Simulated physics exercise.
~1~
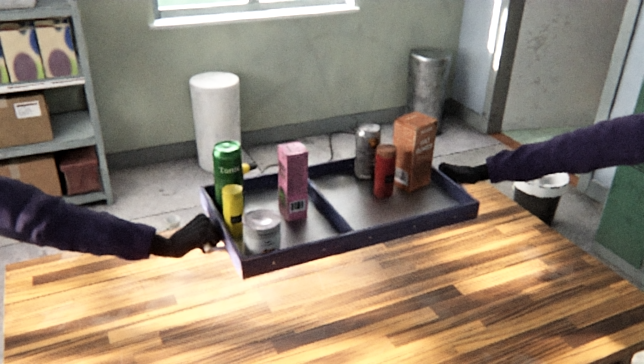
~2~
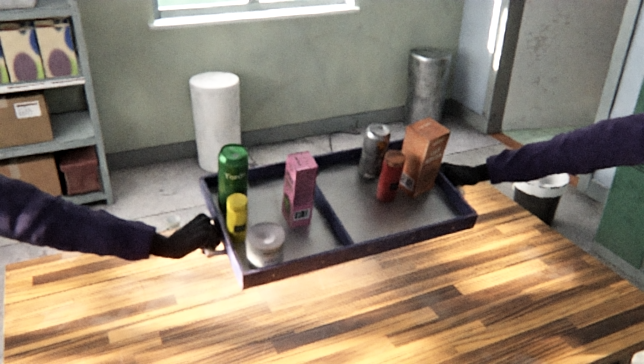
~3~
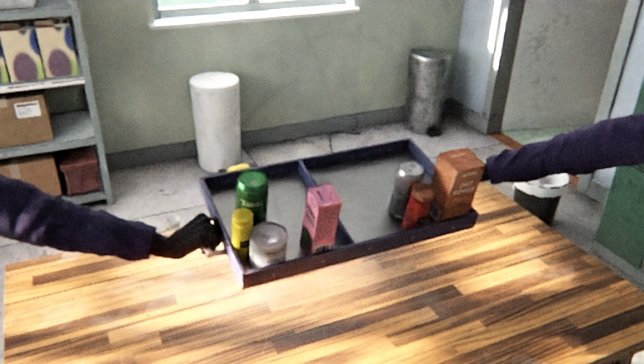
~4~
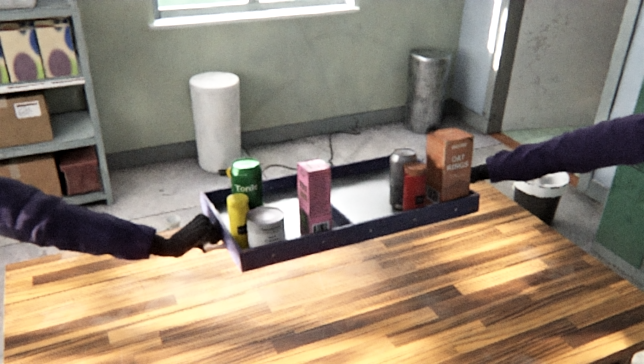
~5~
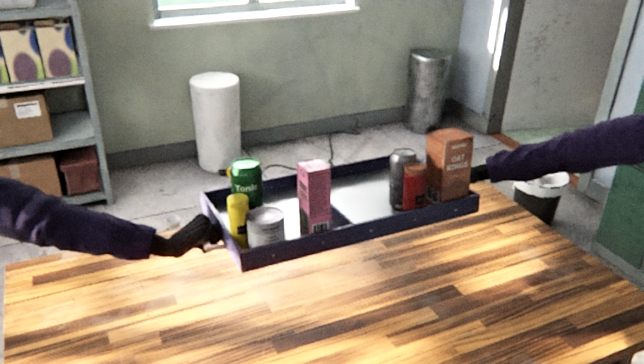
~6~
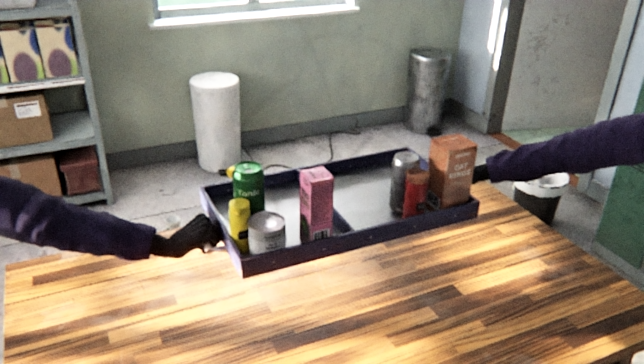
A dark, shallow tray with a divider, held at each end by a gloved hand above a striped wooden table, carries seven cans, shakers, tins and cartons. Its near edge dips, and the items begin to lean toward the viewer. The pink and orange cartons, the grey and green cans and the red shaker slide forward and to the right. The tray then swings back the other way, lowering its far edge, and the items stand upright again. After a pause, it returns toward level, with everything still standing on it, several items away from their starting places.
